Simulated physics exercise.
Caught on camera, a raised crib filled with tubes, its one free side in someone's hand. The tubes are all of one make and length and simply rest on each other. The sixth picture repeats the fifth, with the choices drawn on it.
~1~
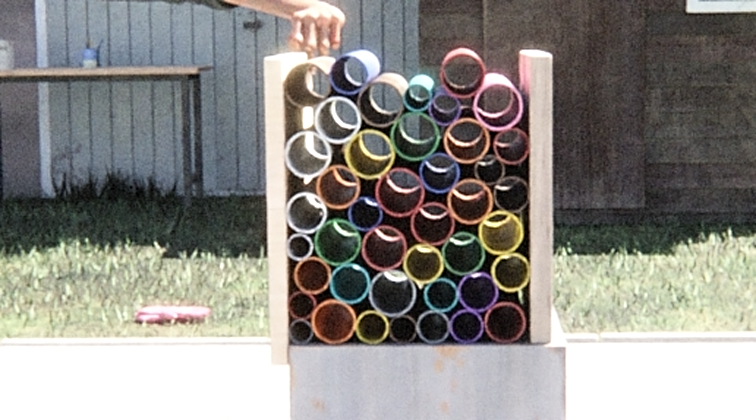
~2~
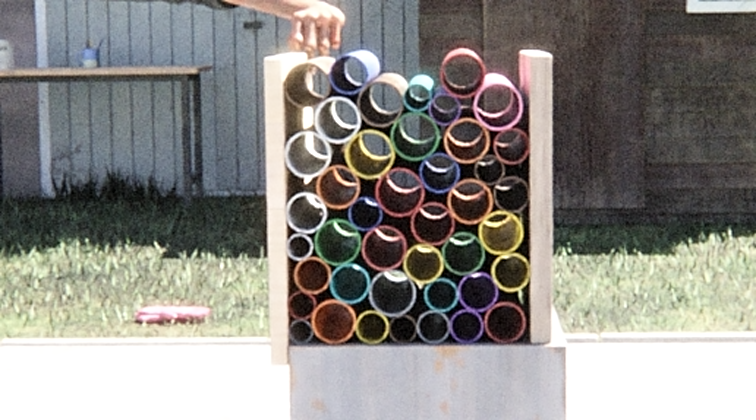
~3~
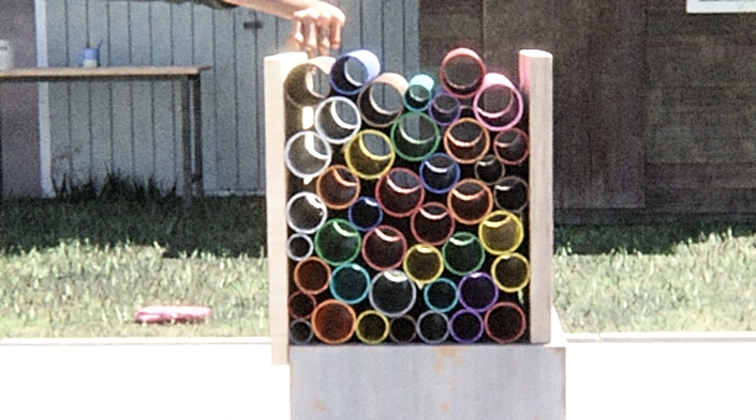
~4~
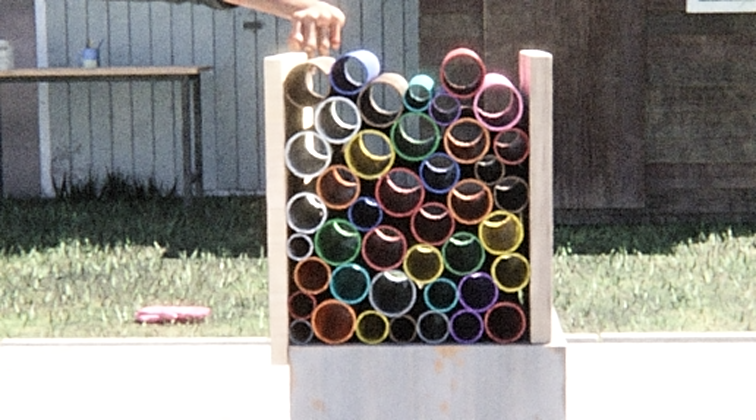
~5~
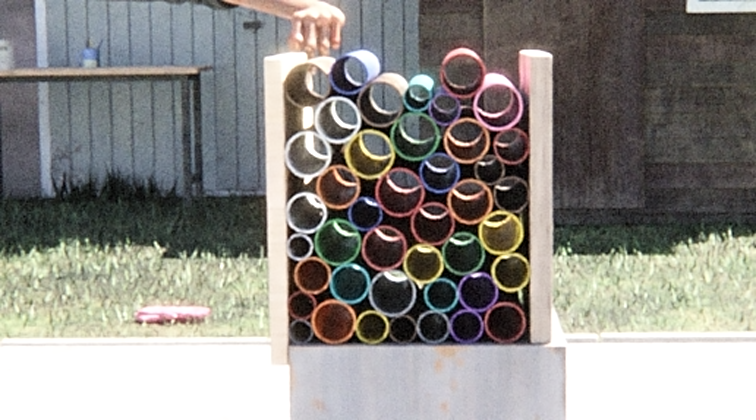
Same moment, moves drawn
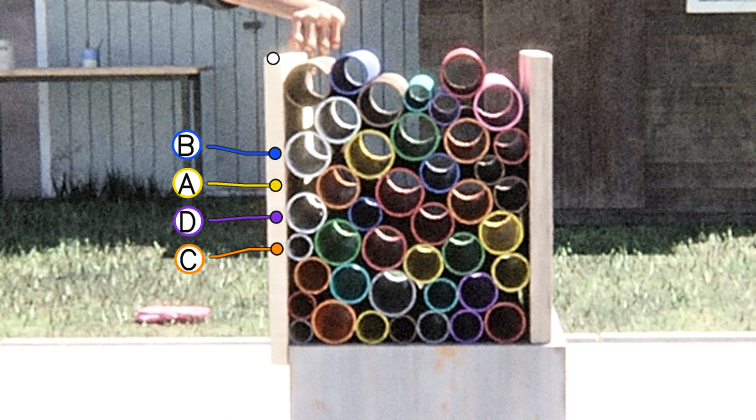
Dozens of open-ended tubes in orange, white, yellow, green, blue, purple and red are stacked between two pale upright boards on a light stand, seen end-on from a level view outdoors. Behind are sunlit grass, a table at left and grey and brown walls, with a pink object on the ground. A hand rests at the stack's upper left, barely shifting, while tubes and camera stay still.
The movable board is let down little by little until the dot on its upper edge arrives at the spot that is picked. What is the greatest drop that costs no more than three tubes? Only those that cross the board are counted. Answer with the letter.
Slide it to A.
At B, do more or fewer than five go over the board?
It loses fewer than five.
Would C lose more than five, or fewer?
More than five.
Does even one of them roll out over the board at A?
Yes.
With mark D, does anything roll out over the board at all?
Yes.
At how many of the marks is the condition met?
Two of them.
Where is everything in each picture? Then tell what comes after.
An orange tube (471, 202); a white tube (338, 120); a white tube (300, 247), in the first picture.
A white tube (300, 247); a turquoise tube (417, 97), in the second picture.
Side board (293, 196), in the third picture.
A purple tube (467, 326); an orange tube (313, 275), in the fourth picture.
A yellow tube (511, 272); a blue tube (365, 214); an orange tube (471, 202), in the fifth picture.
On the marked copy, A at (276, 185); B at (275, 153); C at (277, 249); D at (276, 217); the white dot at (273, 58).
With A. Early on, top of the board (284, 117).
Further on, top of the board (285, 184).
At the end, top of the board (285, 184), one out over the board.
As for the rest, B one out over the board; C more than three out over the board; D four out over the board.
